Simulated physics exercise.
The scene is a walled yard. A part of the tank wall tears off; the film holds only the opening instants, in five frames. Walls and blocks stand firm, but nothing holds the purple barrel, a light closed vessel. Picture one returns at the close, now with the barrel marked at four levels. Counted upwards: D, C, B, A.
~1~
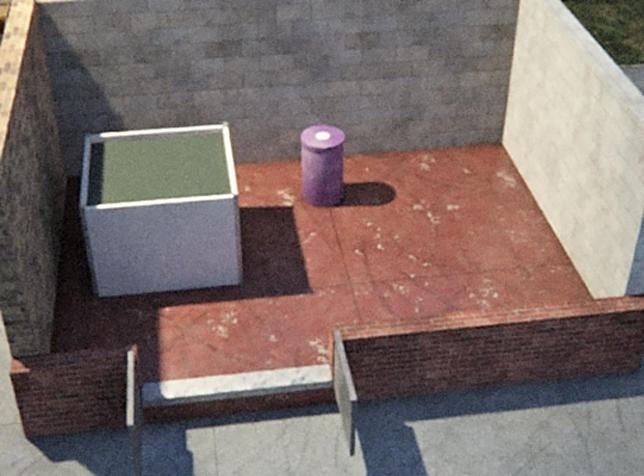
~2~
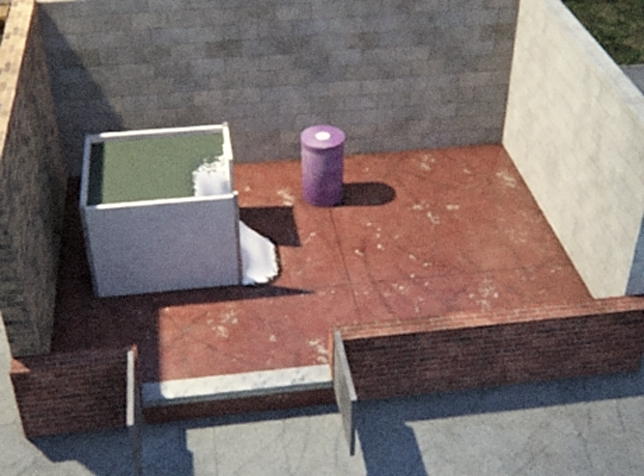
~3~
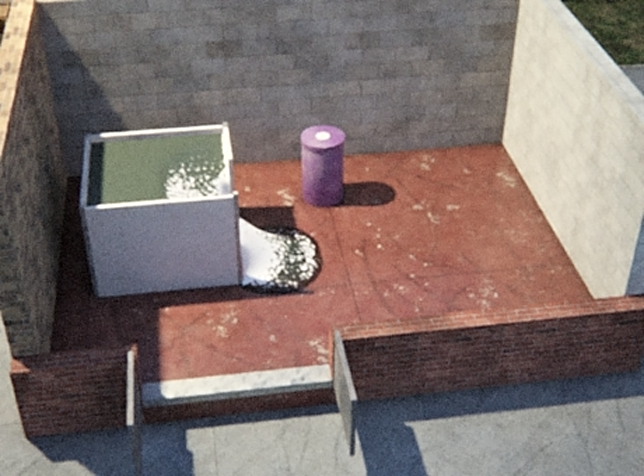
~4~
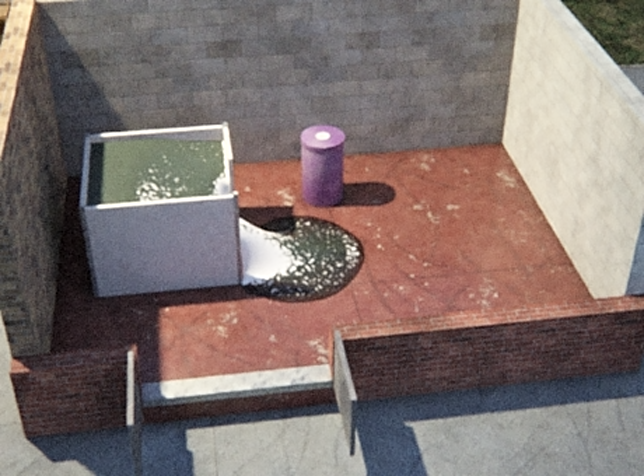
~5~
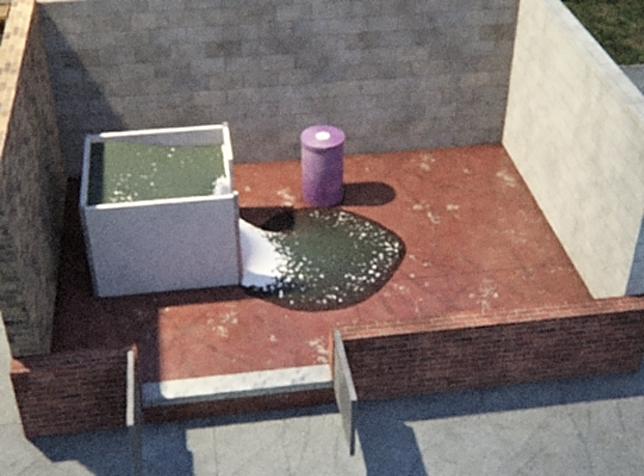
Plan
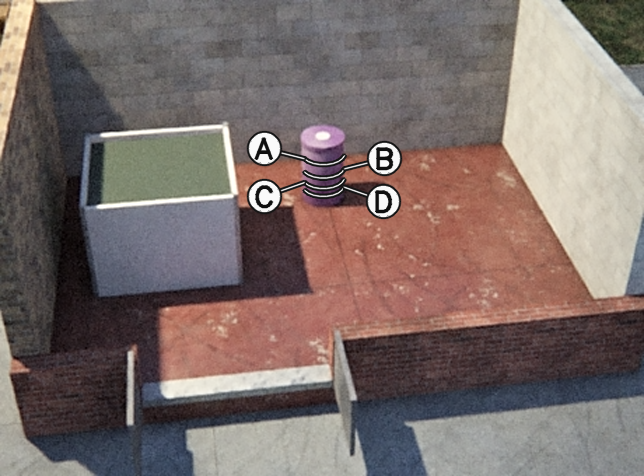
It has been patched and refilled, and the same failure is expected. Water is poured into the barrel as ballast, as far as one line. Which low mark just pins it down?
That is mark D.
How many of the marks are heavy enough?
All of them.
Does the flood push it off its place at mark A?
No.
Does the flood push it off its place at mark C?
No, not at all.
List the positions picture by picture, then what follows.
Lid of the purple barrel at (323, 136); tank full, its middle at (159, 170); open gate at (234, 338), in the first picture.
In the second picture, 2 % of the ground under water, its edge towards the barrel at (256, 237).
In the third picture, 4 % of the ground under water, its edge towards the barrel at (281, 228).
In the fourth picture, 8 % of the ground under water, its edge towards the barrel at (305, 219).
Lid of the purple barrel at (323, 136); 13 % of the ground under water, its edge towards the barrel at (318, 210), in the fifth picture.
In white, A at (326, 164); B at (326, 177); C at (326, 188); D at (326, 196); from the bottom up D, C, B, A.
For mark A, it does not move.
For mark B, it does not move.
For mark C, it does not move.
For mark D, it does not move.
